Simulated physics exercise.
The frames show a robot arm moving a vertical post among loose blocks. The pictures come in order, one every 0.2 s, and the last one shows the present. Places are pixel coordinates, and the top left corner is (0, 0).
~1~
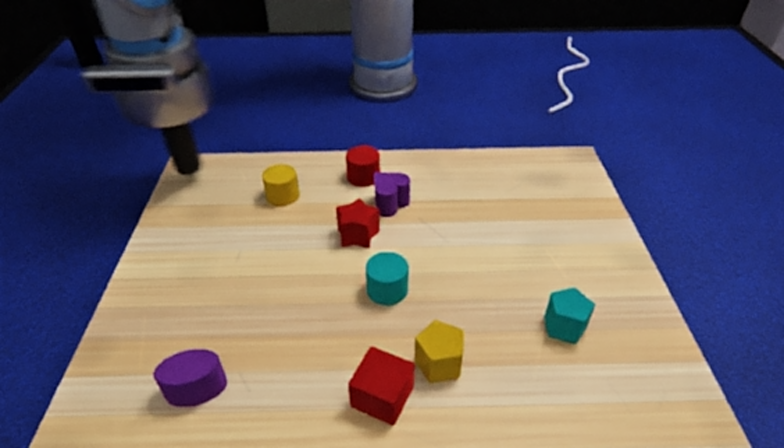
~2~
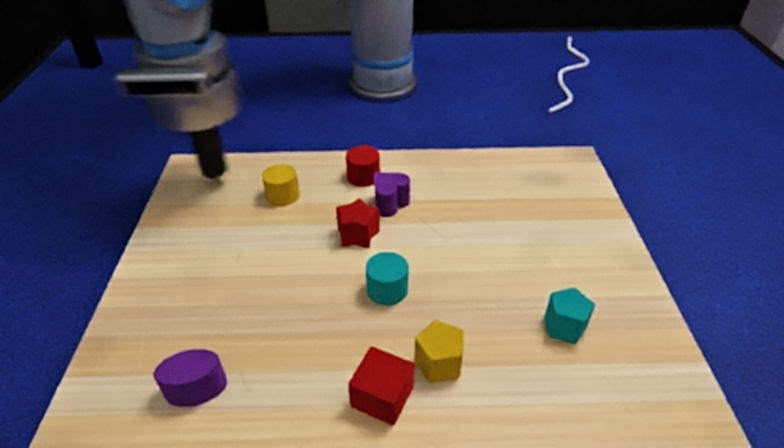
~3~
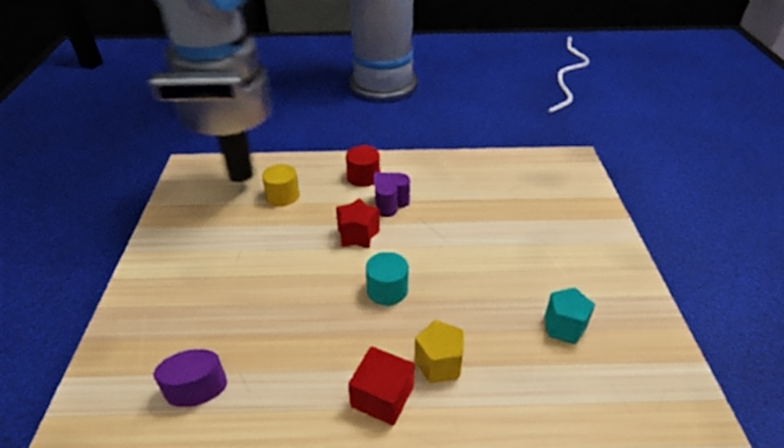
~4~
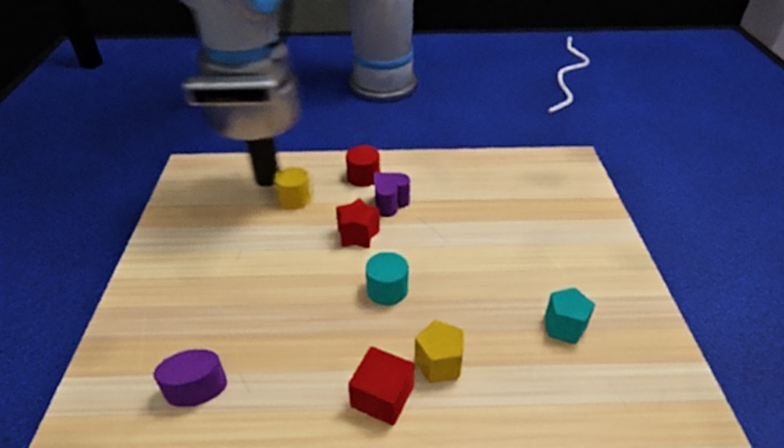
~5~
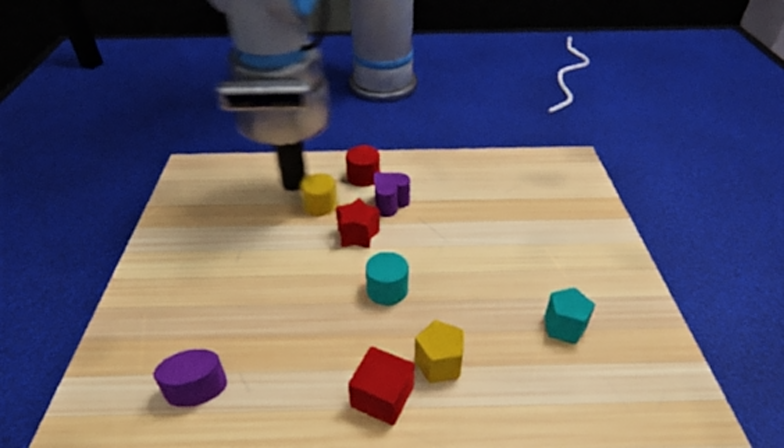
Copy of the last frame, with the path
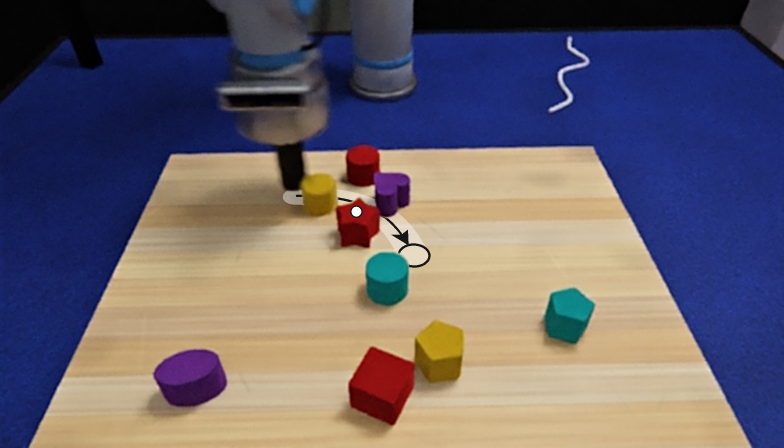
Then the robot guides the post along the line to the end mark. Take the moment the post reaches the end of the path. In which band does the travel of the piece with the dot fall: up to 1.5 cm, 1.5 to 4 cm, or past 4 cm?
That one ends up more than 4 cm from where it is now.
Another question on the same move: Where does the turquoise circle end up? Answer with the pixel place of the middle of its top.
Near (379, 283).
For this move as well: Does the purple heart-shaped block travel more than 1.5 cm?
That would be a yes.
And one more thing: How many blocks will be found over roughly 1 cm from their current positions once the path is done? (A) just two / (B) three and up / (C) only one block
B: Three and up.
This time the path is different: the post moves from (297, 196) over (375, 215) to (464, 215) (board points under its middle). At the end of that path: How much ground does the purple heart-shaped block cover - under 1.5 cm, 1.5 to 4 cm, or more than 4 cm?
Overall it shifts more than 4 cm.
The drawn path runs from (297, 196) over (347, 200) and (389, 220) to (414, 255); the dot is on the red star-shaped block.
The first path, step by step. One third of the way, post at (347, 188); yellow circle at (360, 195); red star-shaped block at (363, 217), turned 25° clockwise.
Two thirds of the way, post at (389, 208); yellow circle at (389, 220); red star-shaped block at (364, 238), turned 75° clockwise; purple heart-shaped block at (412, 185), turned 40° anticlockwise.
At the end, post at (414, 243); yellow circle at (397, 254); red star-shaped block at (358, 248), turned 125° clockwise; turquoise circle at (379, 283); purple heart-shaped block at (412, 185), turned 40° anticlockwise.
